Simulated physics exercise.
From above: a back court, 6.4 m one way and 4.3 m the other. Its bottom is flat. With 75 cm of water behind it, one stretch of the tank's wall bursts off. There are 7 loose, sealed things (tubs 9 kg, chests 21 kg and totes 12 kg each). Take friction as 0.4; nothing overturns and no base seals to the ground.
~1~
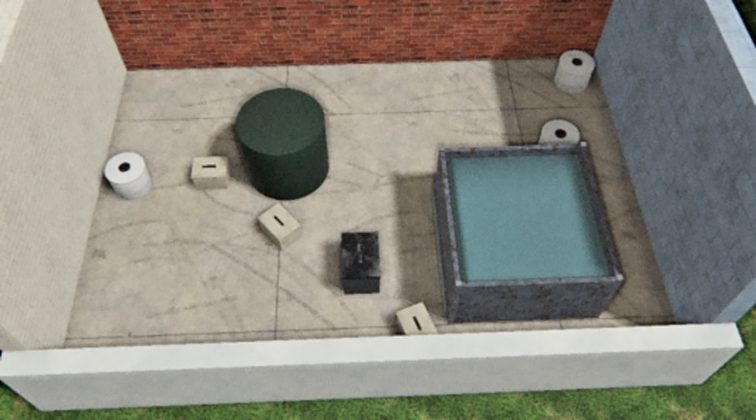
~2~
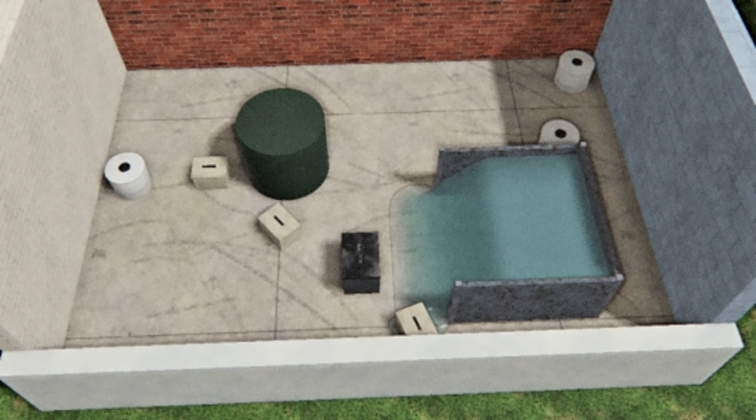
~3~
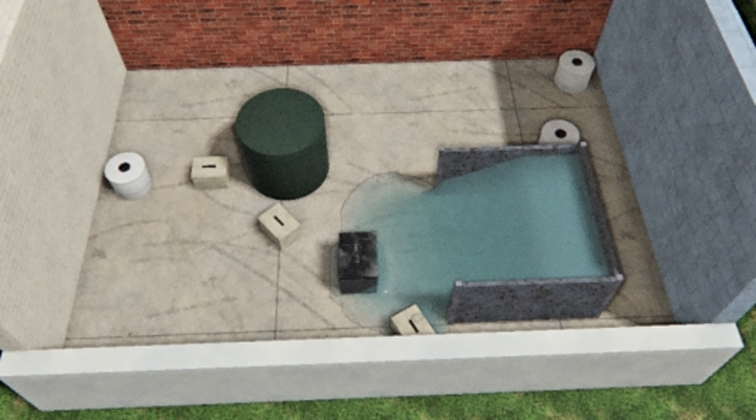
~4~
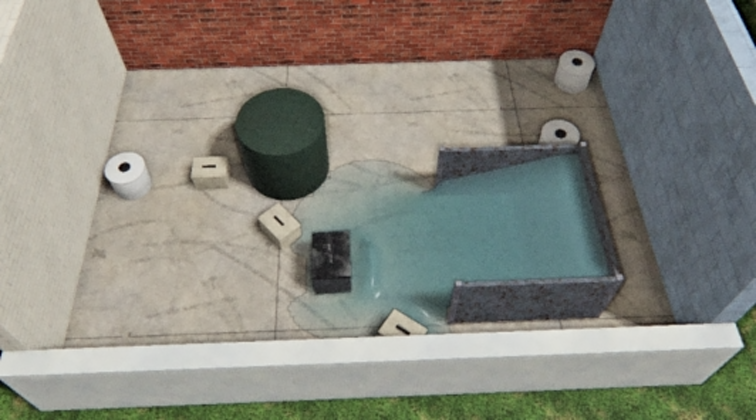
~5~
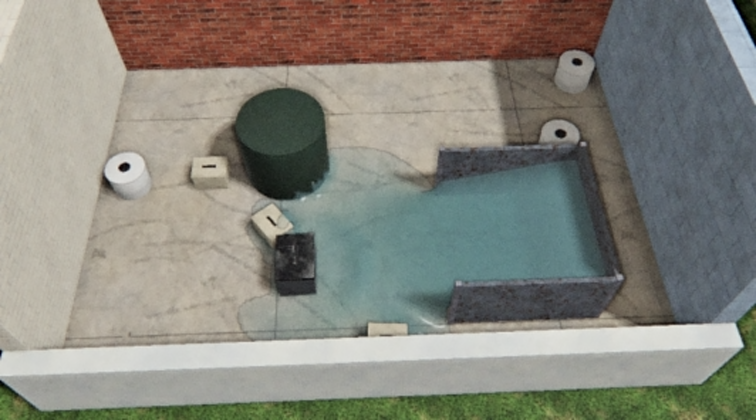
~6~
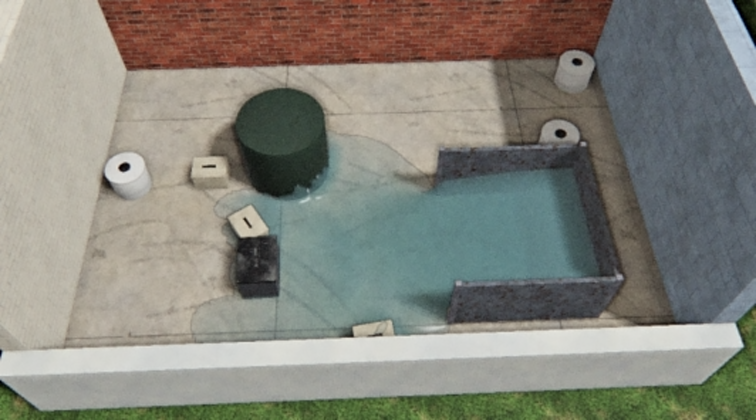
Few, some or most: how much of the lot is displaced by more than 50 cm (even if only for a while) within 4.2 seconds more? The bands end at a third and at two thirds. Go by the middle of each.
Share: At least two thirds.
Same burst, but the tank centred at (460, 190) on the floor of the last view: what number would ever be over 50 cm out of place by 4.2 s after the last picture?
In that case 4 of them.
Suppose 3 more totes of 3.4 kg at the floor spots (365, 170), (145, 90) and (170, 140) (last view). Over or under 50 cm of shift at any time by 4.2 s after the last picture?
In that order: Over, past it, over.
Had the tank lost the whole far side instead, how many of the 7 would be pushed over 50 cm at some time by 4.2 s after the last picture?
Then 3.
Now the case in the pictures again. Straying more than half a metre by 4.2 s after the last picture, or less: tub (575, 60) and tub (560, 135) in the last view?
In turn: Short of it, under.
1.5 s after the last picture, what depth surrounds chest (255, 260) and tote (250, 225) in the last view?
Roughly 38 and 33 cm.
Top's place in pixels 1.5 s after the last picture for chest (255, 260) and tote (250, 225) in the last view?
Around (86, 248) and (95, 200).
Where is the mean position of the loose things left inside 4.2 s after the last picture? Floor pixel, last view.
Near (327, 126).
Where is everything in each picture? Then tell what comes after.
In the first picture, a chest at (361, 254) rests on the ground; a tote at (417, 324), on the bottom; 2.3 m2 under water; 0 of 7 have shifted.
In the second picture, a chest at (361, 254) rests on the ground; a tote at (417, 324) rests on the ground; 3.2 m2 under water; 0 of 7 have shifted.
In the third picture, a chest at (358, 254), on the bottom, 3 cm from its start; a tote at (414, 326), on the bottom, 5 cm from its start; 4.3 m2 under water; 0 of 7 have shifted.
In the fourth picture, a chest at (331, 254) rests on the ground, 31 cm from its start; a tote at (403, 330) rests on the ground, 16 cm from its start; 5.7 m2 under water; 2 of 7 have shifted.
In the fifth picture, a chest at (295, 256) rests on the ground, 69 cm from its start; a tote at (388, 337), on the bottom, 33 cm from its start; water covers 6.9 m2; 3 of 7 have shifted.
In the sixth picture, a chest at (257, 258), on the bottom, 109 cm from its start; a tote at (375, 337), on the bottom, 45 cm from its start; water covers 8.3 m2; 3 of 7 have shifted.
Then, 0.4 s after the last picture 3 of 7 are over 50 cm from their spots; 0 afloat.
Then, 1.5 s after the last picture 4 of 7 are over 50 cm from their spots; 3 afloat.
Then, 2.8 s after the last picture 5 of 7 are over 50 cm from their spots; 4 afloat.
Then, 4.2 s after the last picture 5 of 7 are over 50 cm from their spots, and 5 have been at some point; 3 afloat.
